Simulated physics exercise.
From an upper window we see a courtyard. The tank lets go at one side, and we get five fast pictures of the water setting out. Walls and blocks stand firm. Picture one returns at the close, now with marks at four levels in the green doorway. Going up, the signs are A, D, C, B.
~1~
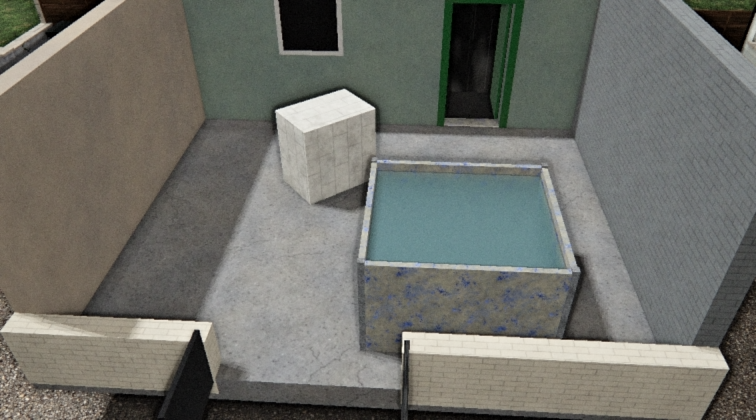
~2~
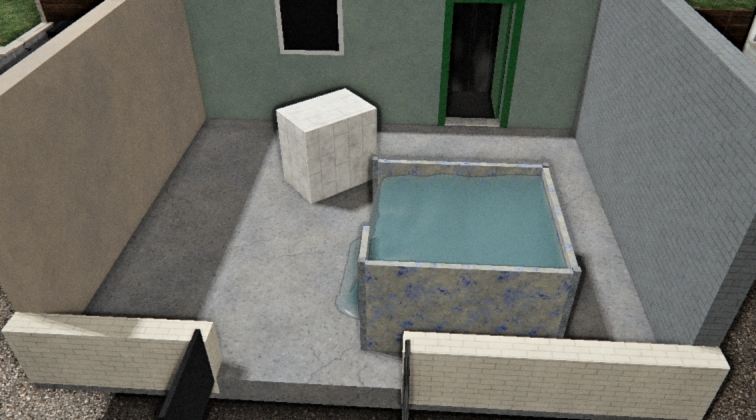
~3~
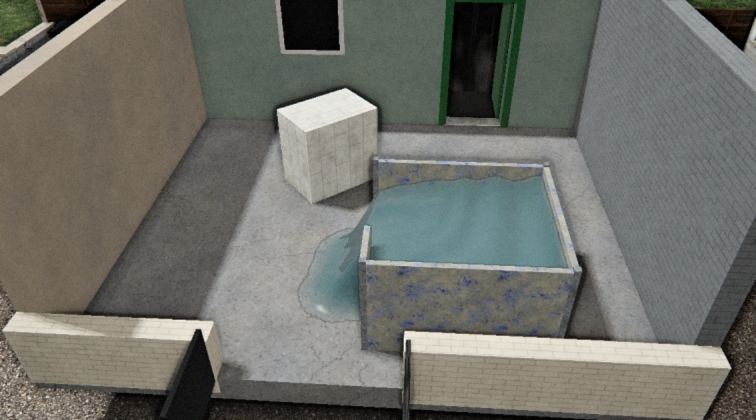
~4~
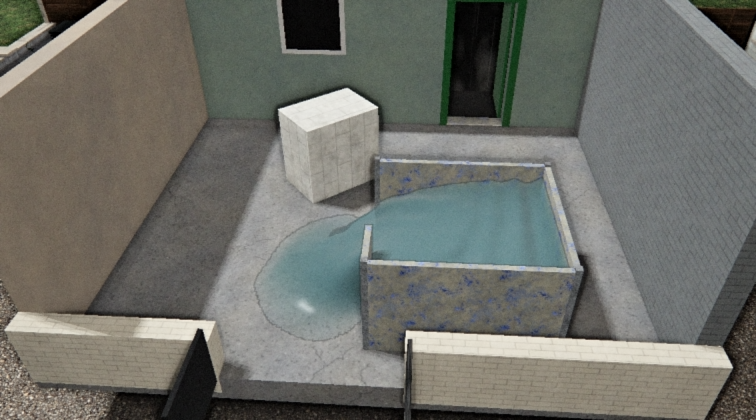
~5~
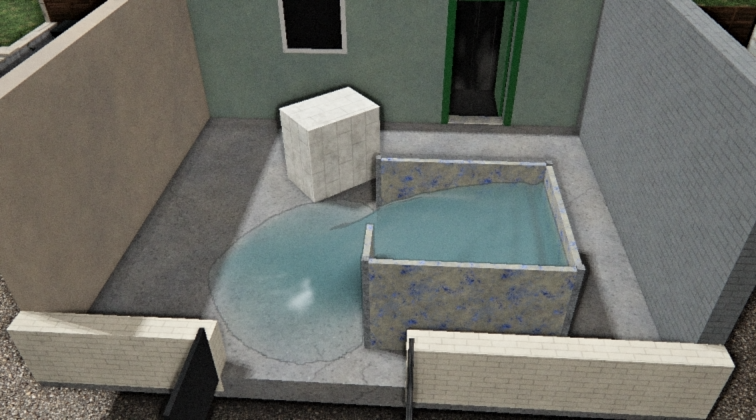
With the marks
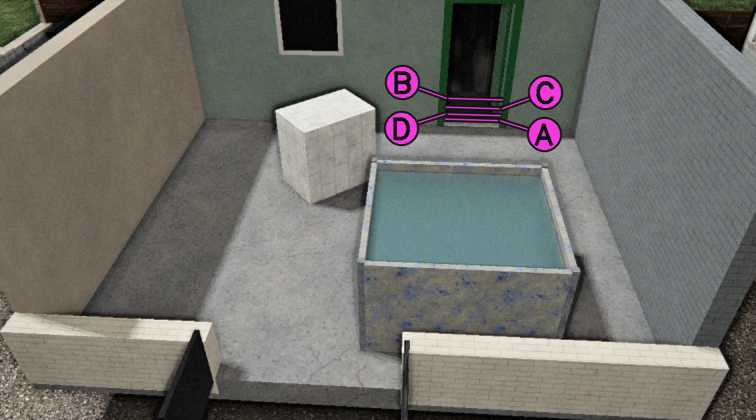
Water pouring from the opened left side of a marbled tank and spreading in a widening pool across a walled courtyard.
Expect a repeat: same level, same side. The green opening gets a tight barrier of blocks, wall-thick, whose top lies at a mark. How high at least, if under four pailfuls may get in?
That is height A.
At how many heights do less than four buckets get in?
All of them.
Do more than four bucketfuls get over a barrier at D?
No, not at all.
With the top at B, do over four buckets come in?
No.
On the marked copy, A at (472, 119); B at (474, 99); C at (473, 107); D at (473, 114); from the bottom up A, D, C, B.
If A is chosen, nothing gets over.
If B is chosen, nothing gets over.
If C is chosen, nothing gets over.
If D is chosen, nothing gets over.
